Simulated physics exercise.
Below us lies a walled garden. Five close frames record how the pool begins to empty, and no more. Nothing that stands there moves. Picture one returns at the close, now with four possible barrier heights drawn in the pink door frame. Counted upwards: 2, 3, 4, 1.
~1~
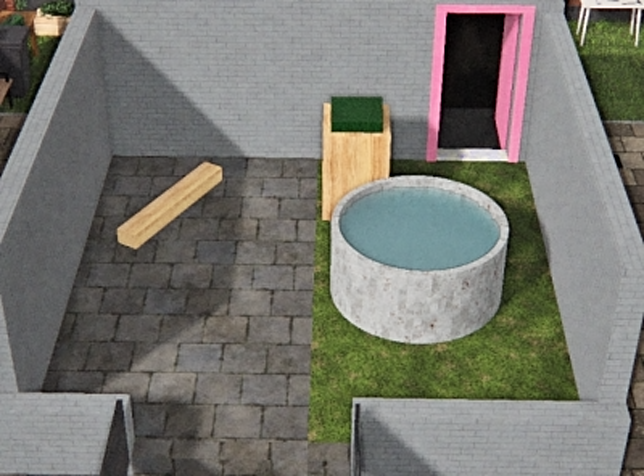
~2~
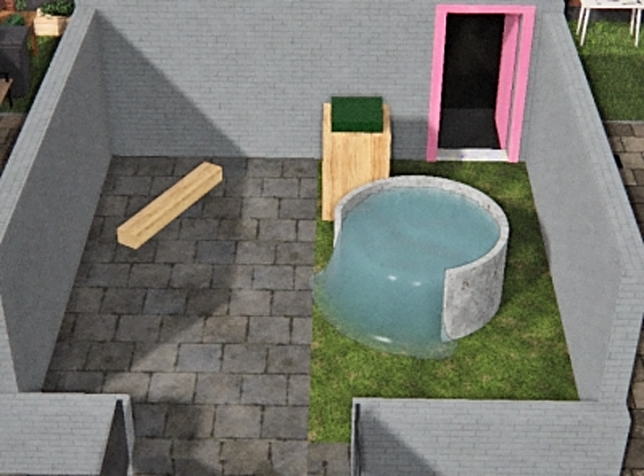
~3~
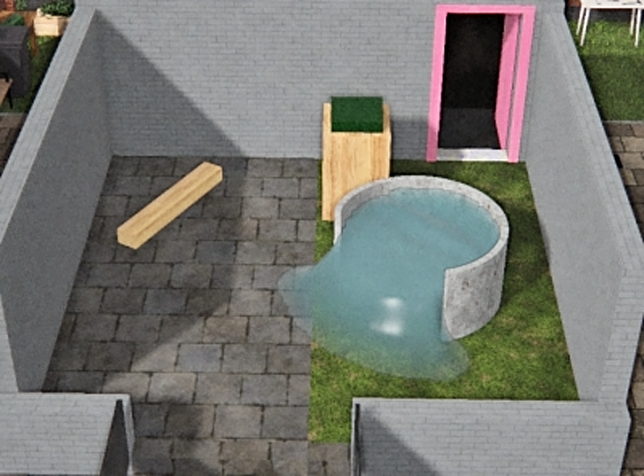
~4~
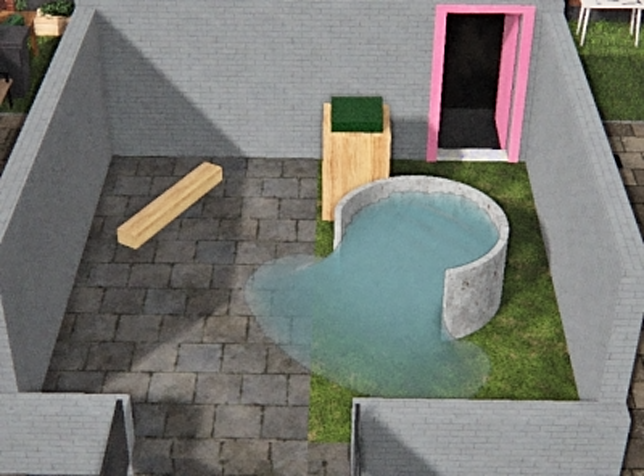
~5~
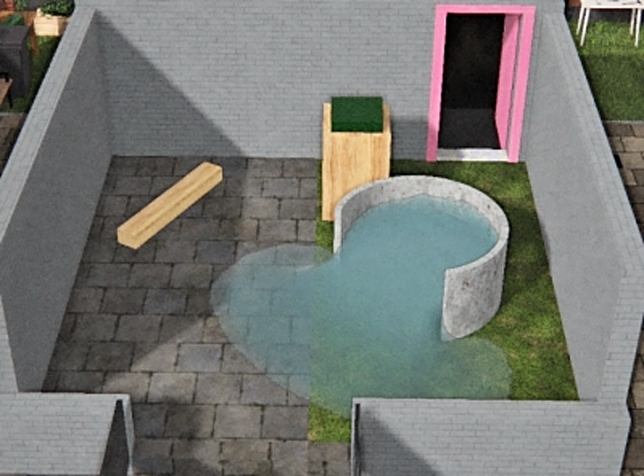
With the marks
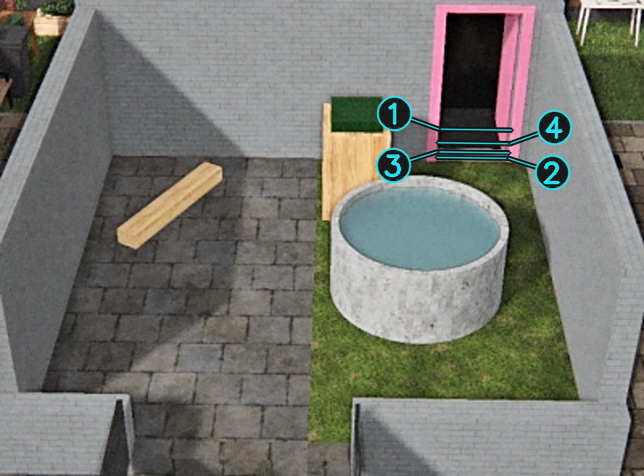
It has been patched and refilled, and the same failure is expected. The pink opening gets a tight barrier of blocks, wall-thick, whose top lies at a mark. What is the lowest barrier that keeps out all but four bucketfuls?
Choose 2.
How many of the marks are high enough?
All of them.
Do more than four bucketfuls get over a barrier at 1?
No, that is safe.
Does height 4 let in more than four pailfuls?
No, that is safe.
On the marked copy, 1 at (475, 129); 2 at (472, 157); 3 at (473, 152); 4 at (473, 143); from the bottom up 2, 3, 4, 1.
For height 1, nothing gets over.
For height 2, nothing gets over.
For height 3, nothing gets over.
For height 4, nothing gets over.
